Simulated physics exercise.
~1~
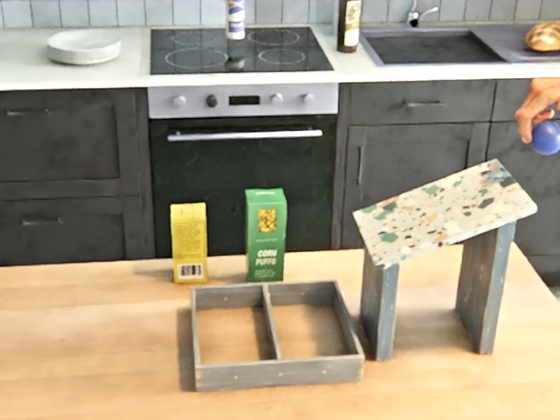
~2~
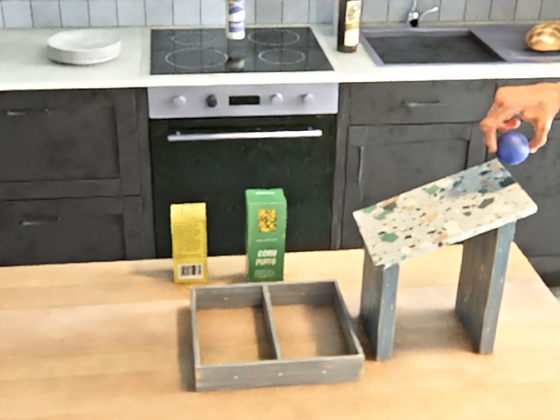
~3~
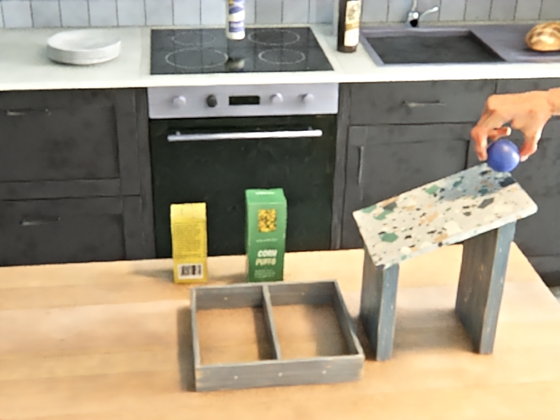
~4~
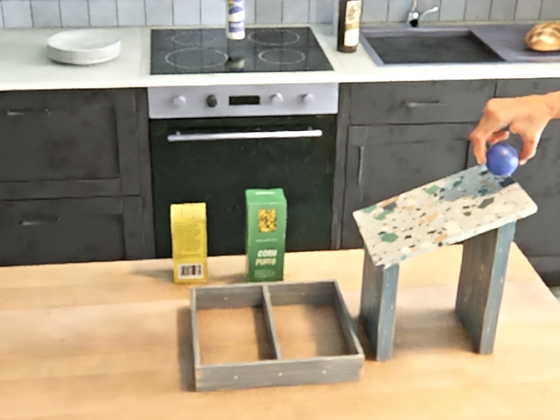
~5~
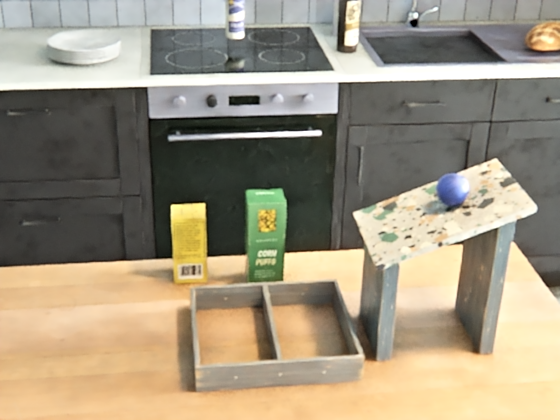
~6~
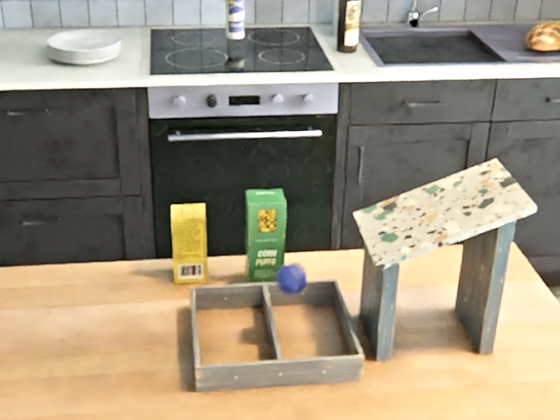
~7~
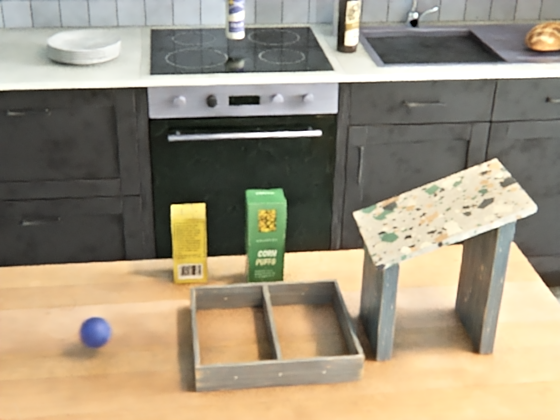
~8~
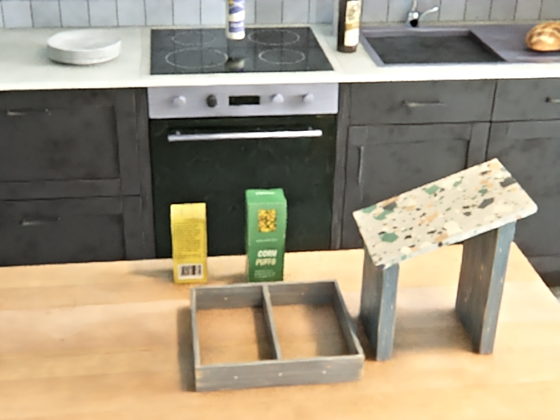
A blue ball rolled down a speckled sloping board after a hand lowered it there and let go, then traveled left past the open two-part tray and across the table until it was out of sight, while both cartons stayed put.
